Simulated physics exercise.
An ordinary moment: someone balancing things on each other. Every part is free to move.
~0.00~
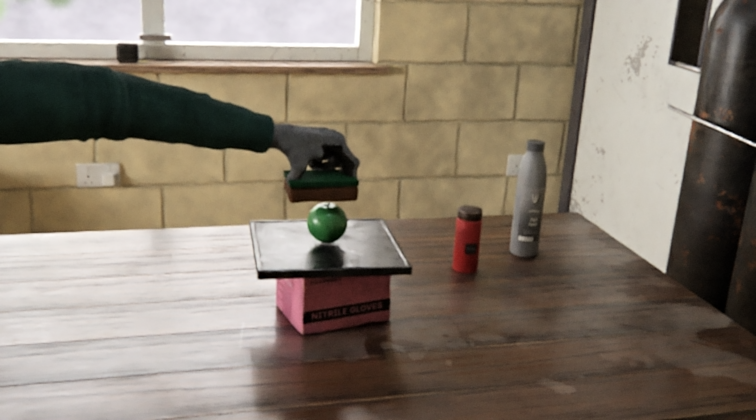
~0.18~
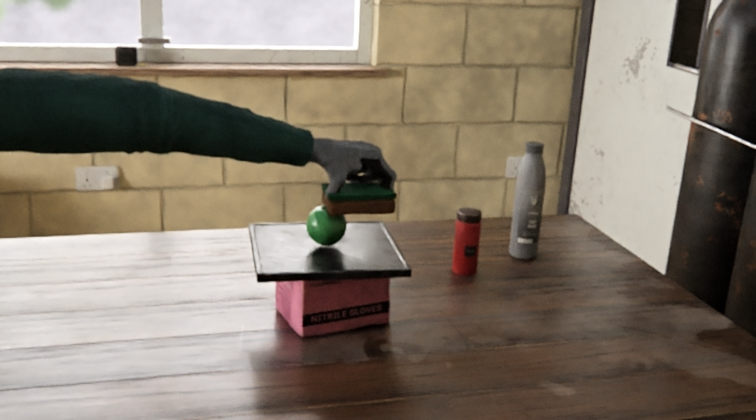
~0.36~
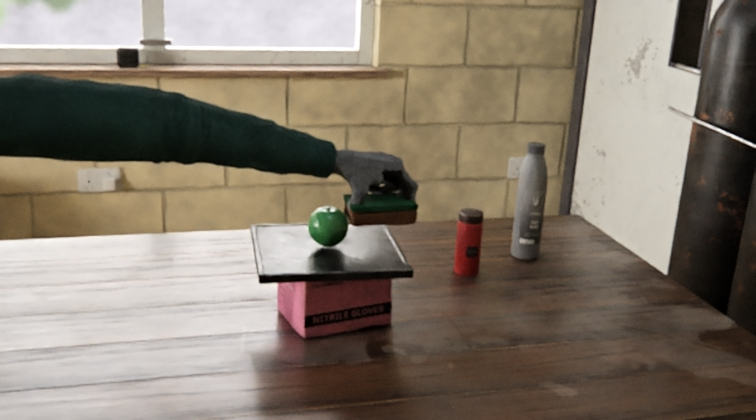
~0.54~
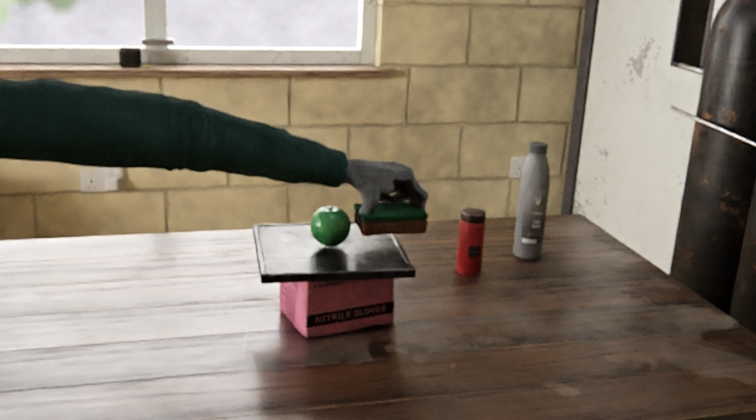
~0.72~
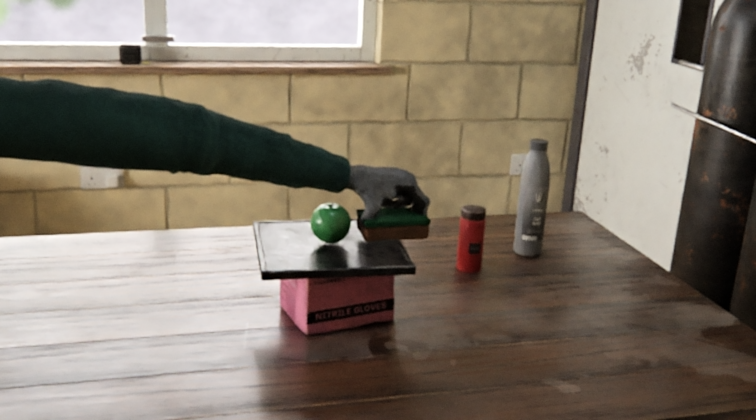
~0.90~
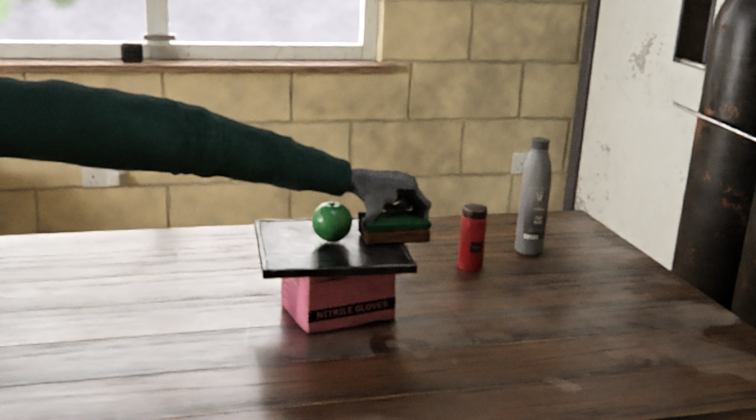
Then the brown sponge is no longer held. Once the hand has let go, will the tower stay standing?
Yes.
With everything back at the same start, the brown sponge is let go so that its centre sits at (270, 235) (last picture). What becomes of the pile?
It stays stable.
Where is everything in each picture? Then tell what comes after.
In the first picture, coming down; brown sponge (320, 186); green apple (327, 222).
In the second picture, coming down; brown sponge (358, 199); red shaker (467, 241).
In the third picture, coming down; brown sponge (380, 210); pink box (334, 287).
In the fourth picture, coming down; brown sponge (390, 219); grey bottle (533, 200).
In the fifth picture, coming down; brown sponge (393, 224); black tray (330, 246).
In the sixth picture, set down, still held; brown sponge (394, 227); green apple (332, 221).
By 1.50 s, all is still.
By 2.40 s, brown sponge resting near (394, 228).
By 3.40 s, things are still on the move.
When it is over (4.0 s), all 6 as before. End places, in pixels of the last picture, brown sponge near (393, 228). The pile holds.
